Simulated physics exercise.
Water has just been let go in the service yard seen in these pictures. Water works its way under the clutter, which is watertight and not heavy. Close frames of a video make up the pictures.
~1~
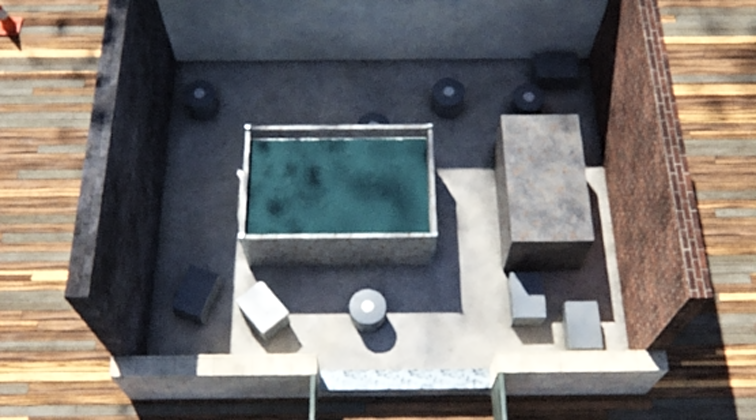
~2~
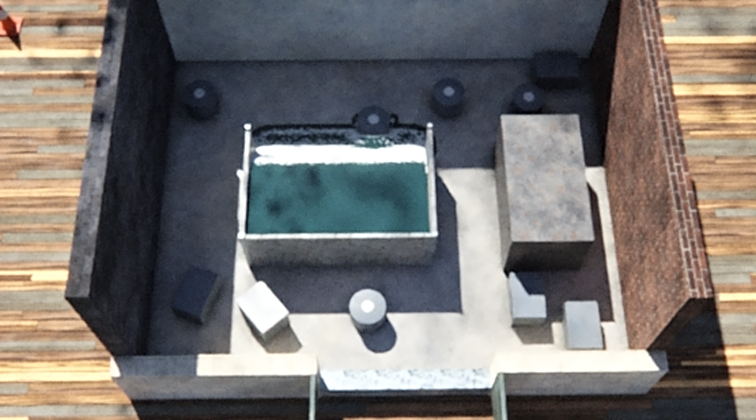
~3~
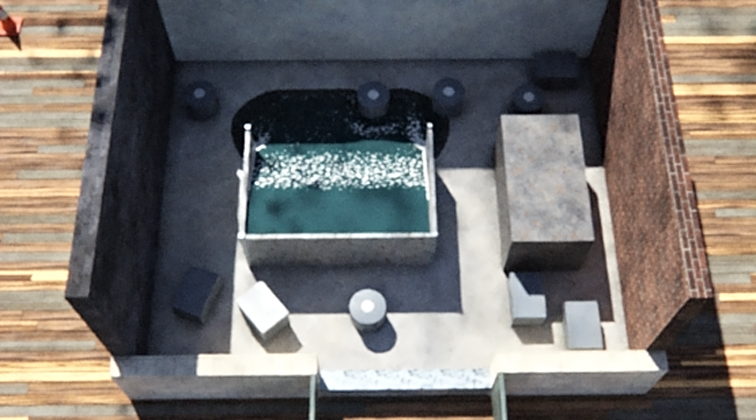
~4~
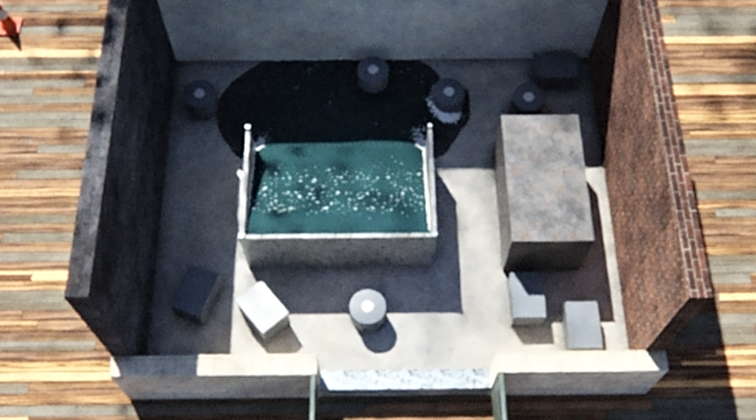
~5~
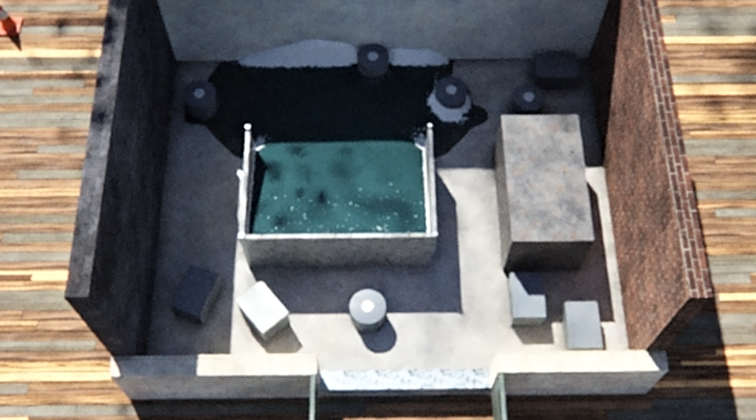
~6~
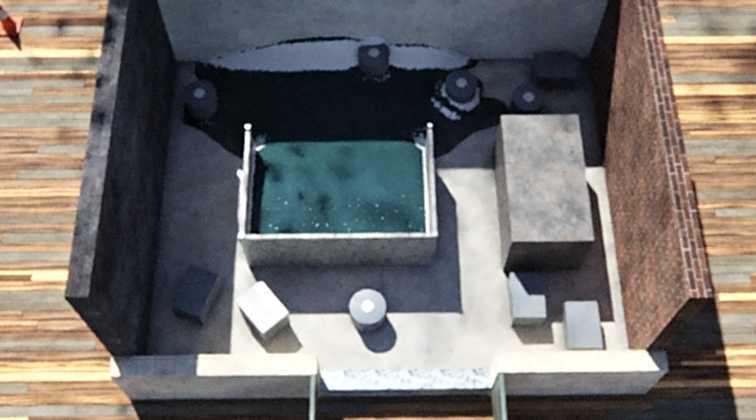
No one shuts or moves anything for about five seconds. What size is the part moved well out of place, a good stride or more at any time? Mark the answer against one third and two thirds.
Two thirds or more of them.
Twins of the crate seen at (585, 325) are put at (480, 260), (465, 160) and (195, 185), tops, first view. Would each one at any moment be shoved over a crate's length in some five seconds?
Listed in sequence, the answers are remains nearby, remains nearby and displaced a stride.
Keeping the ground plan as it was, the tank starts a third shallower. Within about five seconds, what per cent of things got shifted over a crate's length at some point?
By my count, 70 %.
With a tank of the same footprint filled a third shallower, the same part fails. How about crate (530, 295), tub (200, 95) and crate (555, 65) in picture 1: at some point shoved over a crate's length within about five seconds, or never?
As asked: Fell short, went the distance, went the distance.
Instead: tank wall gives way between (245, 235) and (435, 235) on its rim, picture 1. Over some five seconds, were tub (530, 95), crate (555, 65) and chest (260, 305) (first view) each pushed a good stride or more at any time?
First stays short of it, second stays short of it, third covers that distance.
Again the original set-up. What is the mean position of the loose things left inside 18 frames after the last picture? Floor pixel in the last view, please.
The remaining things centre around (447, 257).
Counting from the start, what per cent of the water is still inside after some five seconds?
Around 98 in a hundred.
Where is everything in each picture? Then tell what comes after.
In the first frame, a tub at (374, 126) rests on the ground; a tub at (449, 92) rests on the ground; 0 of 10 have shifted.
In the second frame, a tub at (374, 119), on the bottom, close to its start; a tub at (449, 92) rests on the ground; 1 of 10 have shifted.
In the third frame, a tub at (373, 95) rests on the ground, a stride from its start; a tub at (449, 92), on the bottom; 1 of 10 have shifted.
In the fourth frame, a tub at (373, 70) rests on the ground, a stride from its start; a tub at (449, 91), on the bottom; 1 of 10 have shifted.
In the fifth frame, a tub at (373, 56), afloat, a stride from its start; a tub at (451, 90), on the bottom, close to its start; 1 of 10 have shifted.
In the sixth frame, a tub at (374, 53), afloat, a stride from its start; a tub at (461, 83) rests on the ground, close to its start; 2 of 10 have shifted.
A moment on, 2 of 10 are well off their spots; 1 afloat.
Next, 4 of 10 are well off their spots; 3 afloat.
Later, 7 of 10 are well off their spots; 5 afloat.
In the end, 8 of 10 are well off their spots, and 9 have been at some point; 4 afloat.
